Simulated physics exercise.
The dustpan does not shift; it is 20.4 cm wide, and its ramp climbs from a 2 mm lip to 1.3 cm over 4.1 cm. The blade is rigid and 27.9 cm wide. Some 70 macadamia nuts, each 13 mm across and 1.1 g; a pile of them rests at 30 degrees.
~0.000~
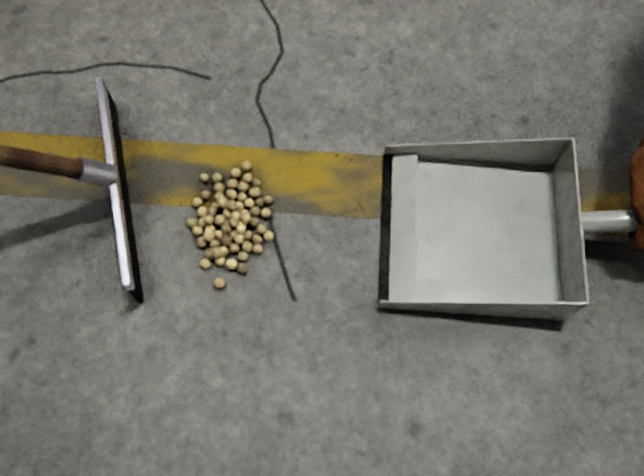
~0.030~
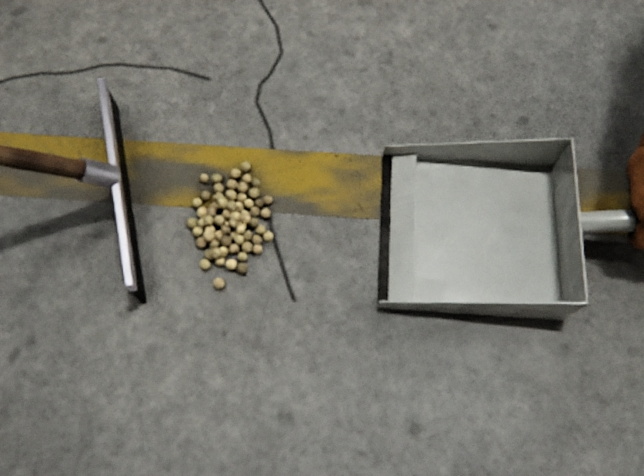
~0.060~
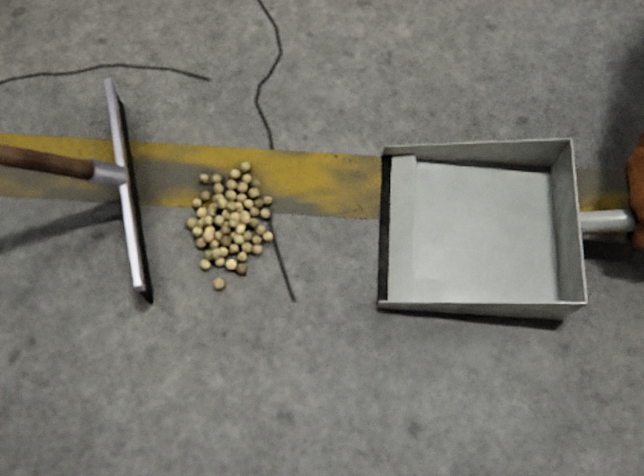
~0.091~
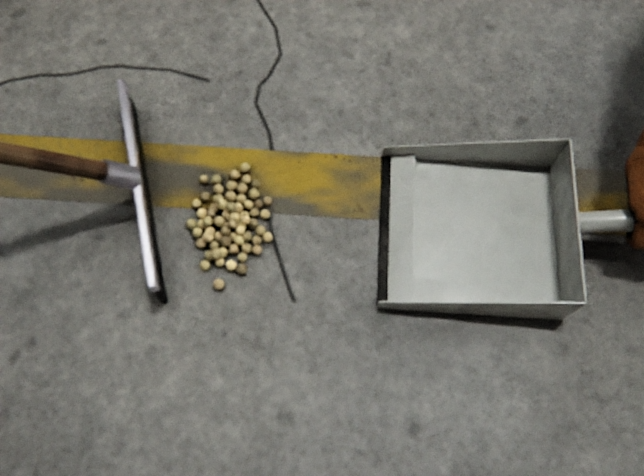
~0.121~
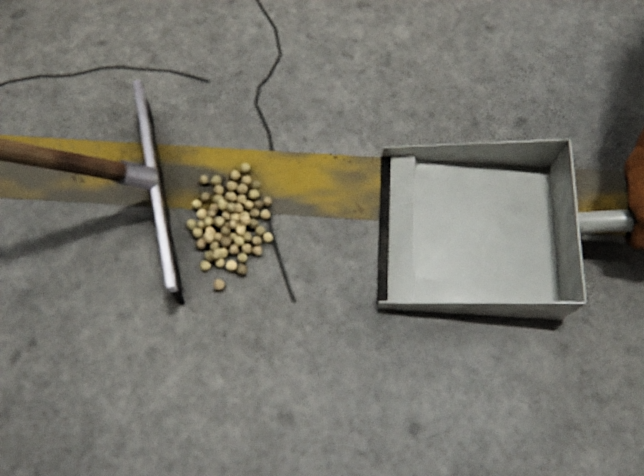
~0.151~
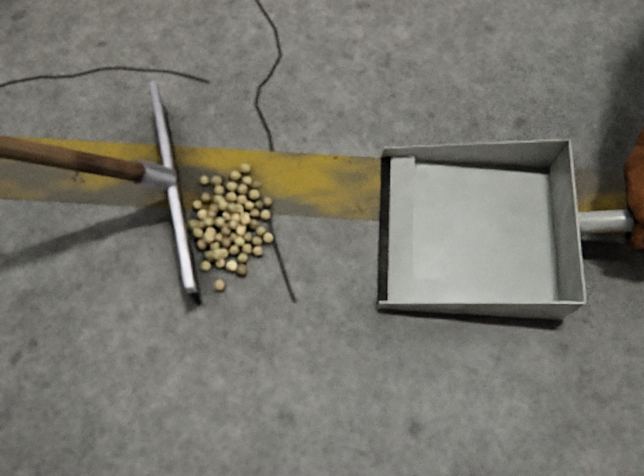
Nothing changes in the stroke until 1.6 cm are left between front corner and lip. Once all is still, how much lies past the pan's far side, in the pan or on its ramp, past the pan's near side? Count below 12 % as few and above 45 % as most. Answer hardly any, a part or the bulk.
Far side: A part, pan: A part, near side: Hardly any.
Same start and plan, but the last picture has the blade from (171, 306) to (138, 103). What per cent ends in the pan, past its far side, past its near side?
Pan 5, far 10, near 5.
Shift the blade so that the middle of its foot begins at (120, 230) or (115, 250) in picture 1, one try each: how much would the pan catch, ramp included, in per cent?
About 25 and 20 per cent.
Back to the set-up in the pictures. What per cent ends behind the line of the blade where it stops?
Roughly 0 per cent.
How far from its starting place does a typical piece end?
Some 20 cm.
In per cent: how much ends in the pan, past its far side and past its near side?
Far side 15, pan 25, near side 0.
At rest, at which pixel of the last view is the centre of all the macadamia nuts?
Near (381, 207).
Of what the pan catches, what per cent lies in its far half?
About 60 per cent.
After 0.30 s, middle of the blade 15 cm from the lip; 0 % over the lip, far side 0 %, near side 0 %.
After 0.41 s, middle of the blade 8 cm from the lip; 0 % over the lip, far side 10 %, near side 0 %.
Then, at 0.64 s, middle of the blade 6 cm from the lip; 40 % over the lip, far side 15 %, near side 0 %.
By 1.4 s all is still; far side 15 %, pan 25 %, near side 0 %, in front of the lip or behind the blade 60 %.
